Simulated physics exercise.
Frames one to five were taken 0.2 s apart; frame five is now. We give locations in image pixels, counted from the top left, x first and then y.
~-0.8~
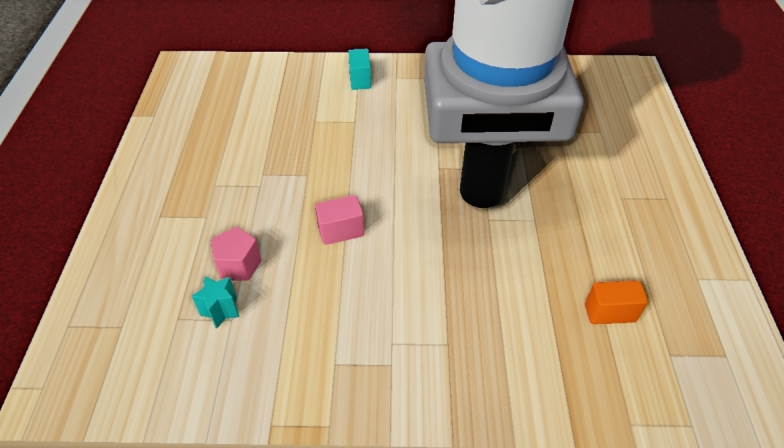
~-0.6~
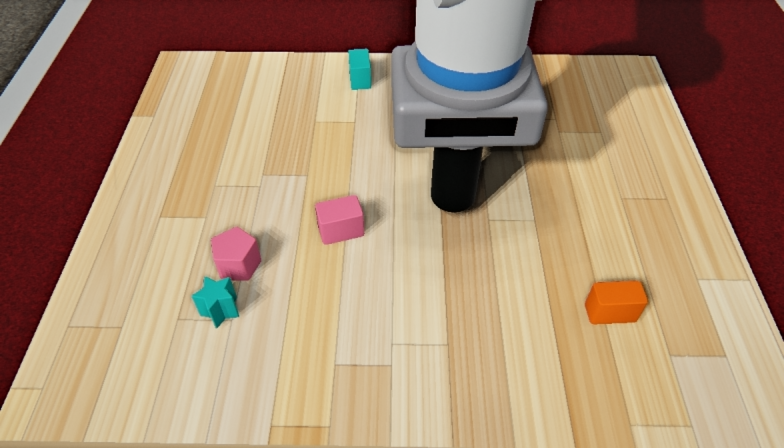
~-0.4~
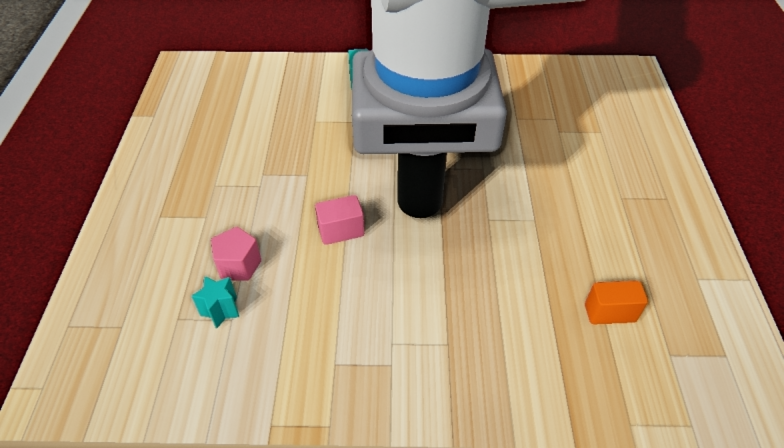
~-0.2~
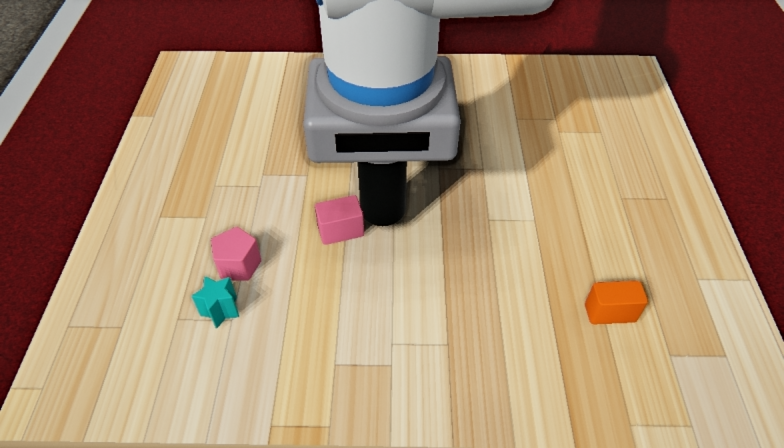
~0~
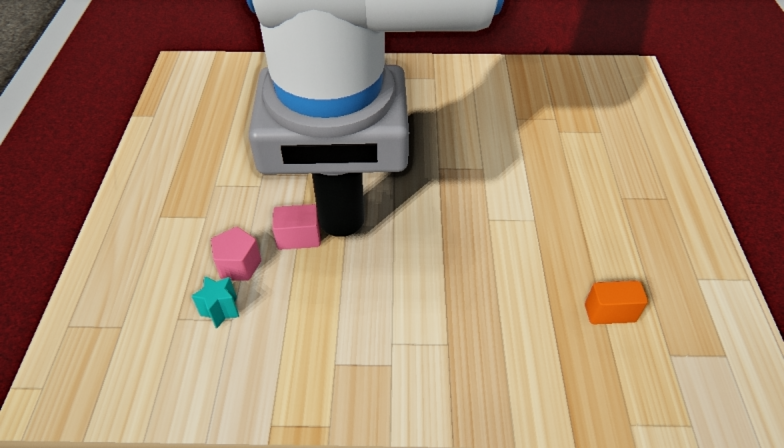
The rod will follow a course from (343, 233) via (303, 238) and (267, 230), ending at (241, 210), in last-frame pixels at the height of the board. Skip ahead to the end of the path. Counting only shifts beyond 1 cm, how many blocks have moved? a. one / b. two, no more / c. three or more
a (one)
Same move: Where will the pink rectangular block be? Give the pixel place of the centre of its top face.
Its top centre lands on (199, 214).
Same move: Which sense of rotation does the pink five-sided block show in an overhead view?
The sense of turning is anti-clockwise.
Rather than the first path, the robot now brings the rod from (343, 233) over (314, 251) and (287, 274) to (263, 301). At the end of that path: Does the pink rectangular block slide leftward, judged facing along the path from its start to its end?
That would be a no.
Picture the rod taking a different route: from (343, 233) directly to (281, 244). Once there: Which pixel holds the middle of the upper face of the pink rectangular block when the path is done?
The middle of the upper face of the pink rectangular block will lie at about (231, 219) in the picture.
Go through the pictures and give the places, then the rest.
The first frame shows lower end of the rod (481, 194), tops of blocks, turquoise star-shaped block (213, 291), pink five-sided block (232, 244), pink rectangular block (339, 209).
The second frame shows rod (453, 198), blocks as before.
The third frame shows rod (420, 203), blocks as before.
The fourth frame shows rod (383, 211), blocks as before.
The fifth frame shows rod (342, 221), turquoise star-shaped block (213, 291), pink five-sided block (232, 244), pink rectangular block (295, 216).
What follows on the original path. One third of the way, rod (301, 226); pink five-sided block (225, 246), turned 20° anticlockwise; pink rectangular block (252, 219).
Two thirds of the way, rod (264, 218); pink five-sided block (224, 247), turned 20° anticlockwise; pink rectangular block (215, 217).
At the end, rod (238, 198); turquoise star-shaped block not moved; pink five-sided block (224, 247), turned 20° anticlockwise; pink rectangular block (199, 214), turned 35° anticlockwise.
